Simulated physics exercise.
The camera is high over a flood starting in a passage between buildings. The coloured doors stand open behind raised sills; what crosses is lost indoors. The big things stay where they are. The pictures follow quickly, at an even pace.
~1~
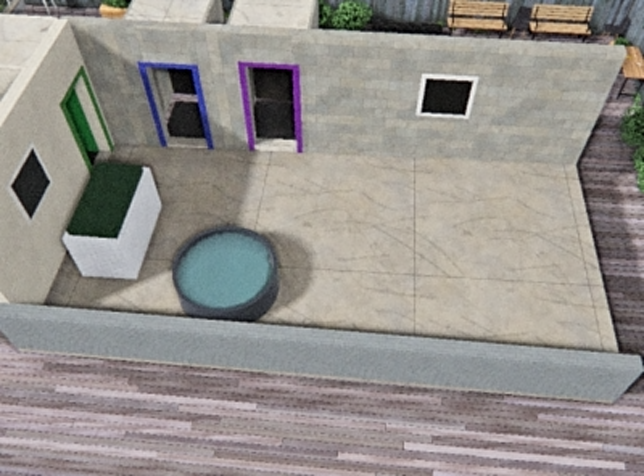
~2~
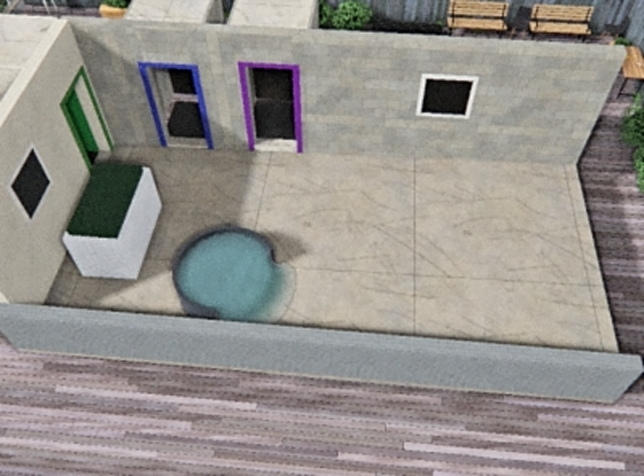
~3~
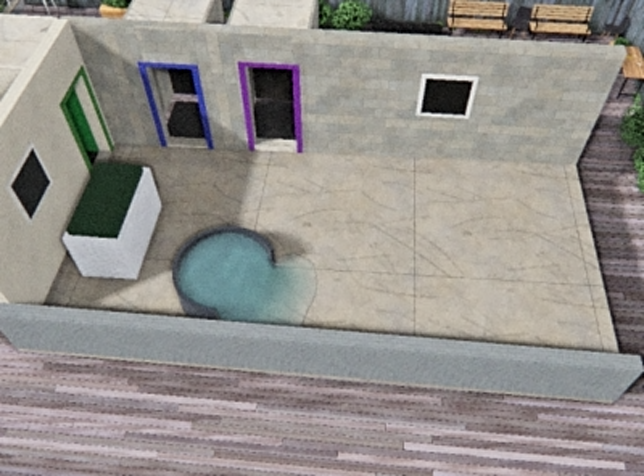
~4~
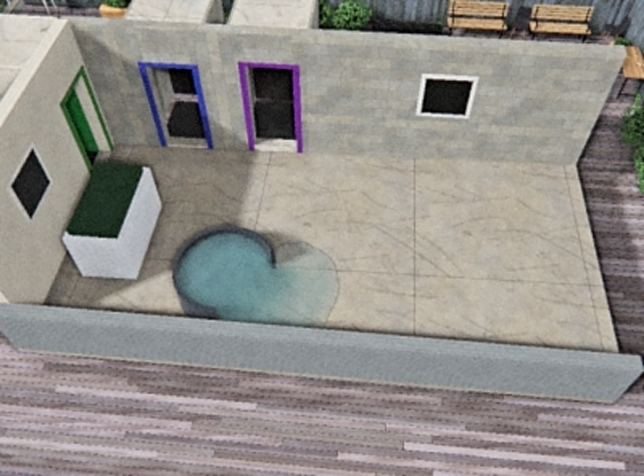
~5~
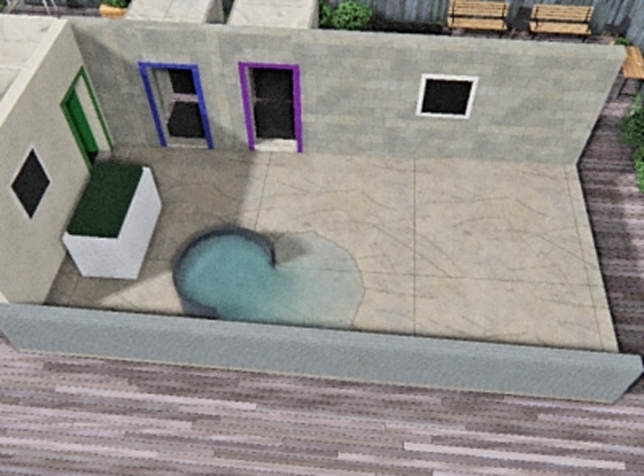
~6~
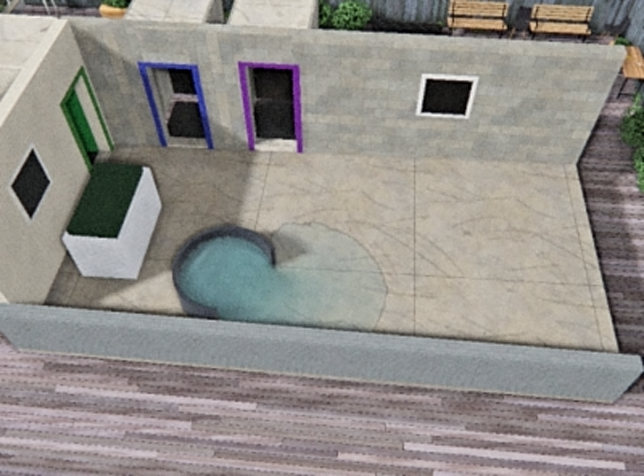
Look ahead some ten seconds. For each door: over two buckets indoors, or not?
The green door admits no more than that; the blue door admits no more than that; the purple door admits no more than that.
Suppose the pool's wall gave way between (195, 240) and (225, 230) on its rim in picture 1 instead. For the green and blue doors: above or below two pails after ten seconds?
Then: Green lets more in, blue floods.
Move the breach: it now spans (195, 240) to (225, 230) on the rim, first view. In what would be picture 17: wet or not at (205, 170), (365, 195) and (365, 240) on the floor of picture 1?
One after the other: Awash, not flooded, clear.
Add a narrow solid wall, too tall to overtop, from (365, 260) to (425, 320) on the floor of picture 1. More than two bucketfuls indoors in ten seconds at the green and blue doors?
Then: The green one passes that mark, the blue one lets less in.
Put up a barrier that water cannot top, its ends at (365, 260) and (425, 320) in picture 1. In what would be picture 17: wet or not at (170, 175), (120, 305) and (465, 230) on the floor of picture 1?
In turn: Dry, wet, dry.
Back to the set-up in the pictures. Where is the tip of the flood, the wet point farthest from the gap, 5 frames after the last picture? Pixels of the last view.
Around (486, 363).
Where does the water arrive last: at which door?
Last comes the one in blue.
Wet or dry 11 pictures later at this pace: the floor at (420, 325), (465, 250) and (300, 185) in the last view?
As listed: Under water, awash, dry.
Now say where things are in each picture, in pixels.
The first frame shows still water in the pool at (226, 270).
In the second frame, water pours out at (265, 305) and has run to a hidden place.
In the third frame, the front is at (298, 259), out from the gap at (265, 306).
In the fourth frame, water pours out at (265, 306) and has run to (324, 258).
In the fifth frame, the front is at (350, 263), out from the gap at (265, 306).
In the sixth frame, the front is at (364, 255), out from the gap at (265, 306).
A moment on, water covers 20 % of the floor; the green door not reached, the blue door not reached, the purple door not reached.
Next, water covers 35 % of the floor; the green door not reached, the blue door not reached, the purple door not reached.
Then, water covers 50 % of the floor; the green door not reached, the blue door not reached, the purple door not reached.
Later, water covers 70 % of the floor; the green door wet at the sill, nothing in, the blue door not reached, the purple door not reached.
In the end, water covers 50 % of the floor; the green door wet at the sill, nothing in, the blue door wet at the sill, nothing in, the purple door wet at the sill, nothing in.
